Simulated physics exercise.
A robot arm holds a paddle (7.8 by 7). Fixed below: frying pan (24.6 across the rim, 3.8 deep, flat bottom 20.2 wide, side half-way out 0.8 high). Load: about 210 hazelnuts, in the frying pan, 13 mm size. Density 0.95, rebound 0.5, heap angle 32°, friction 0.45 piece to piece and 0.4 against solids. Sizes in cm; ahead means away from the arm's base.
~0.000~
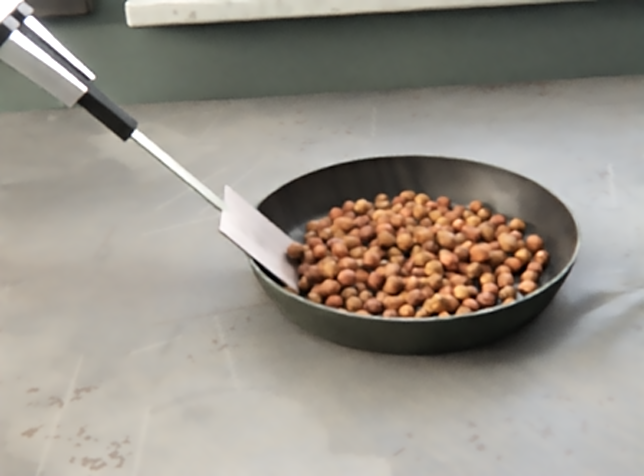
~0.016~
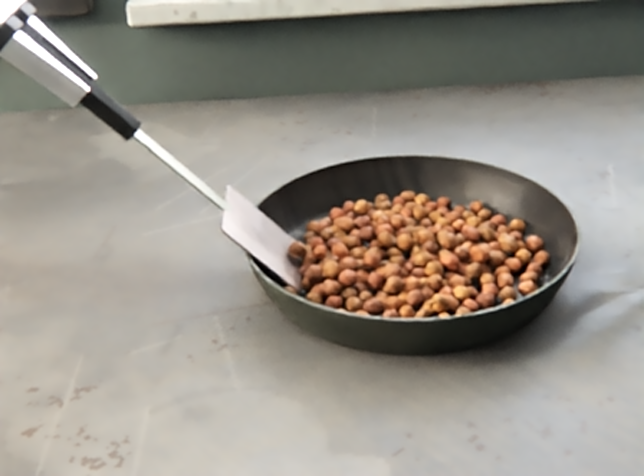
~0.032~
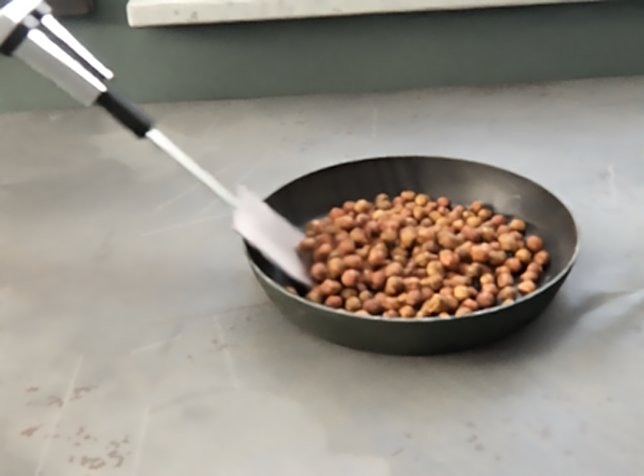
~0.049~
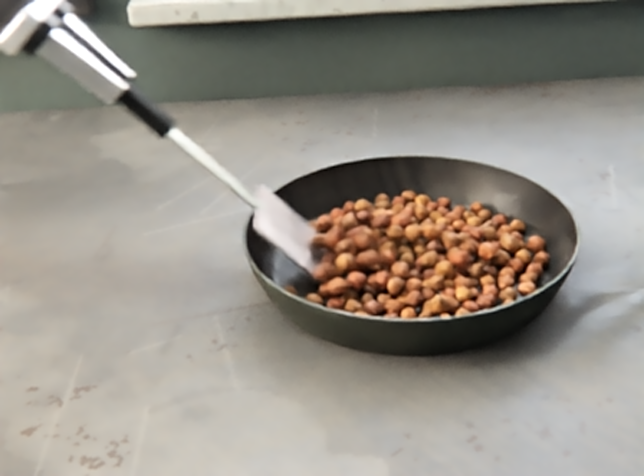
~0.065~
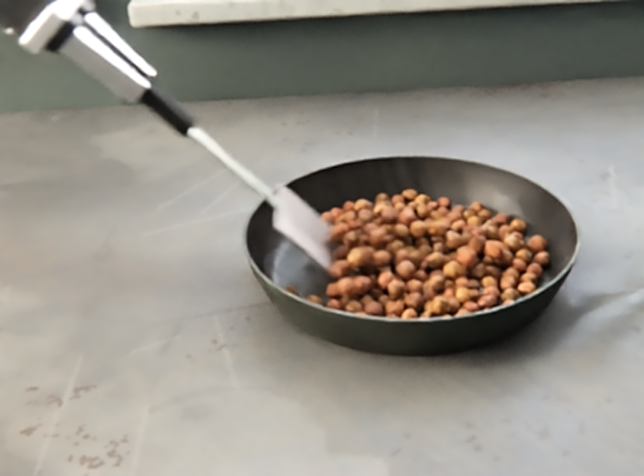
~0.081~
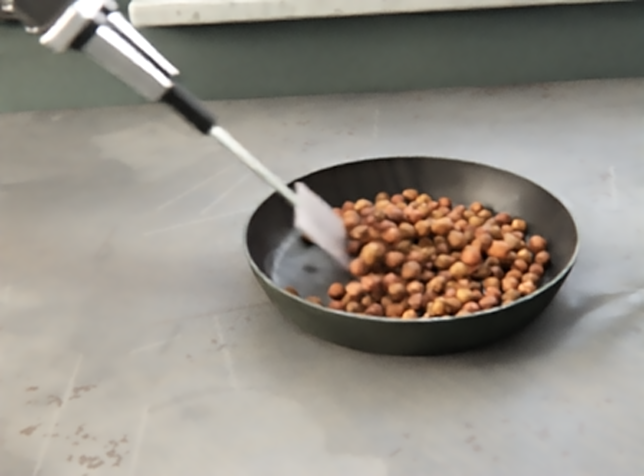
A robot arm's paddle pushes a heap of hazelnuts rightward across a dark frying pan.
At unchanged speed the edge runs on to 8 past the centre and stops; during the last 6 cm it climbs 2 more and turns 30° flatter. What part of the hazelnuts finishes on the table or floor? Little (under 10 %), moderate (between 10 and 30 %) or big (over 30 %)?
A little share, under 10 %, ends on the table or floor.
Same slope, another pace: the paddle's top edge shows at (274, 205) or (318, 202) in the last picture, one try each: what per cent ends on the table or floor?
About 0 and 5 per cent.
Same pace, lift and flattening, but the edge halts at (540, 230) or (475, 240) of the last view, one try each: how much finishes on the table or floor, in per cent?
Some 15 and 0 per cent.
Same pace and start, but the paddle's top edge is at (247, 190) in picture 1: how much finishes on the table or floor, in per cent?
Some 5 per cent.
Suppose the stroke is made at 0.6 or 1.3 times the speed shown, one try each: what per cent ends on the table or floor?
About 0 and 5 per cent.
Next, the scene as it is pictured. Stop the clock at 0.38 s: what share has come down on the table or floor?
Some 5 per cent.
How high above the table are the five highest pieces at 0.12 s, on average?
Roughly 5 cm.
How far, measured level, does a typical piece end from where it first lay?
Some 3 cm.
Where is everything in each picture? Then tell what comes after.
Paddle top edge at (222, 207), sloping 48°; upper third of the load around (401, 252), from x 290 to 540, top at y 200; 212 in the frying pan, in the first picture.
Paddle top edge at (225, 207), sloping 48°; upper third of the load around (401, 253), from x 290 to 540, top at y 200, in the second picture.
Paddle top edge at (238, 206), sloping 48°; upper third of the load around (393, 252), from x 290 to 540, top at y 200, in the third picture.
Paddle top edge at (258, 205), sloping 48°; upper third of the load around (396, 248), from x 290 to 540, top at y 200, in the fourth picture.
Paddle top edge at (278, 204), sloping 48°; upper third of the load around (399, 245), from x 290 to 545, top at y 195, in the fifth picture.
Paddle top edge at (298, 203), sloping 48°; upper third of the load around (401, 242), from x 290 to 545, top at y 195; 212 in the frying pan, in the sixth picture.
By 0.12 s, sloping 48°, highest piece 5 above the table; 212 in the frying pan.
By 0.16 s, sloping 36°, highest piece 6 above the table; 212 in the frying pan.
By 0.38 s, sloping 18°, highest piece 6 above the table; 204 in the frying pan, 7 on the table or floor, 1 on the blade or in flight.
By 1.43 s, sloping 18°, highest piece 4 above the table; 204 in the frying pan, 8 on the table or floor.
Final count, 204 in the frying pan, 8 on the table or floor. That is 4 % on the table or floor.
